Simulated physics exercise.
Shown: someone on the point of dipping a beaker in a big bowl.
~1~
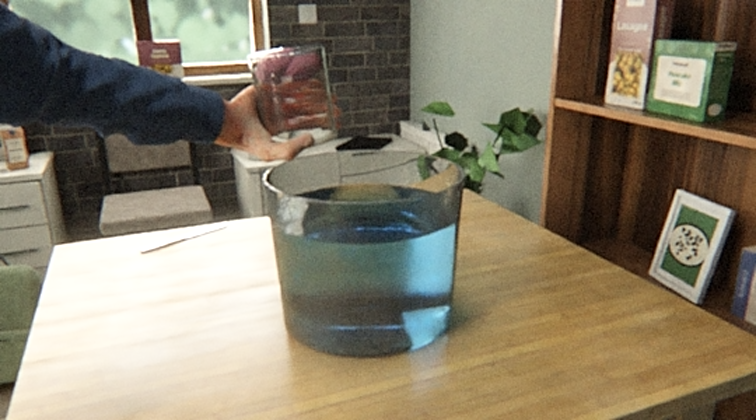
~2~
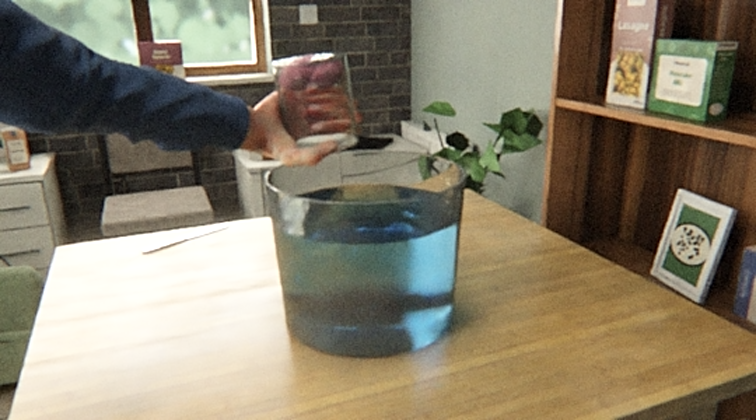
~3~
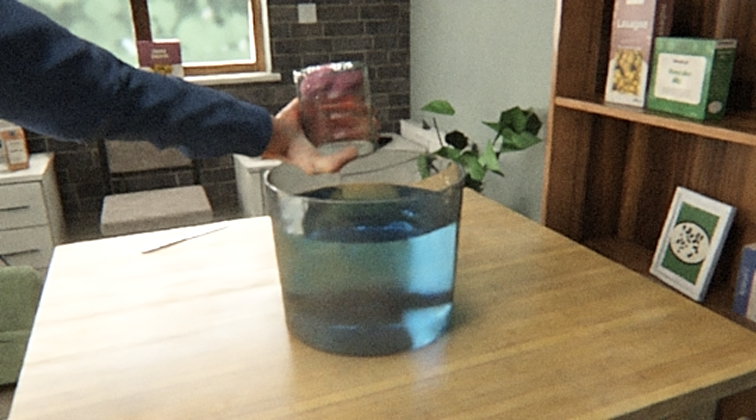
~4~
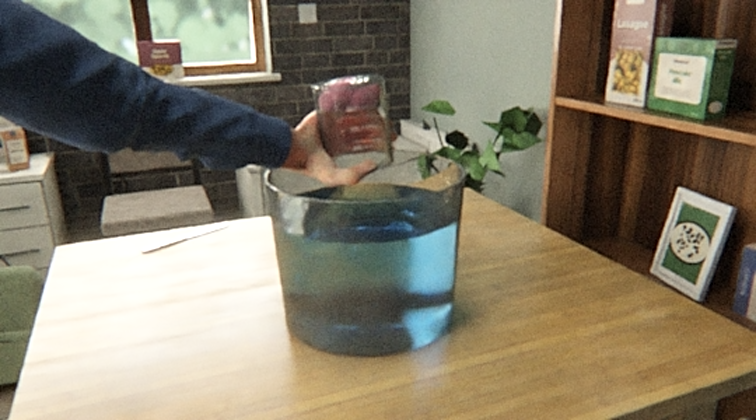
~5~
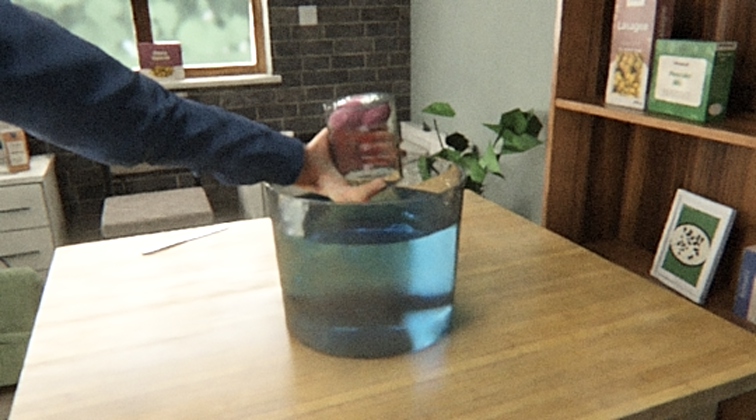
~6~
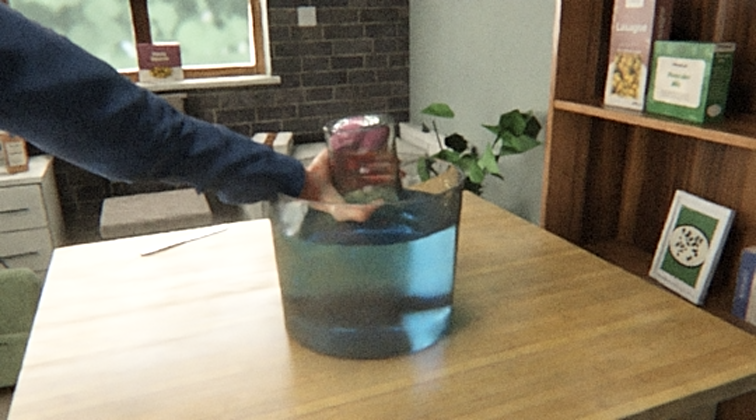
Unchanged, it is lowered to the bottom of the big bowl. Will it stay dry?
Pretty sure it will remain safe and sound.
Next, the beaker enters the water.
After that, air is trapped inside and holds the level down.
Finally, the beaker is under, still full of air, and the paper towel is dry.
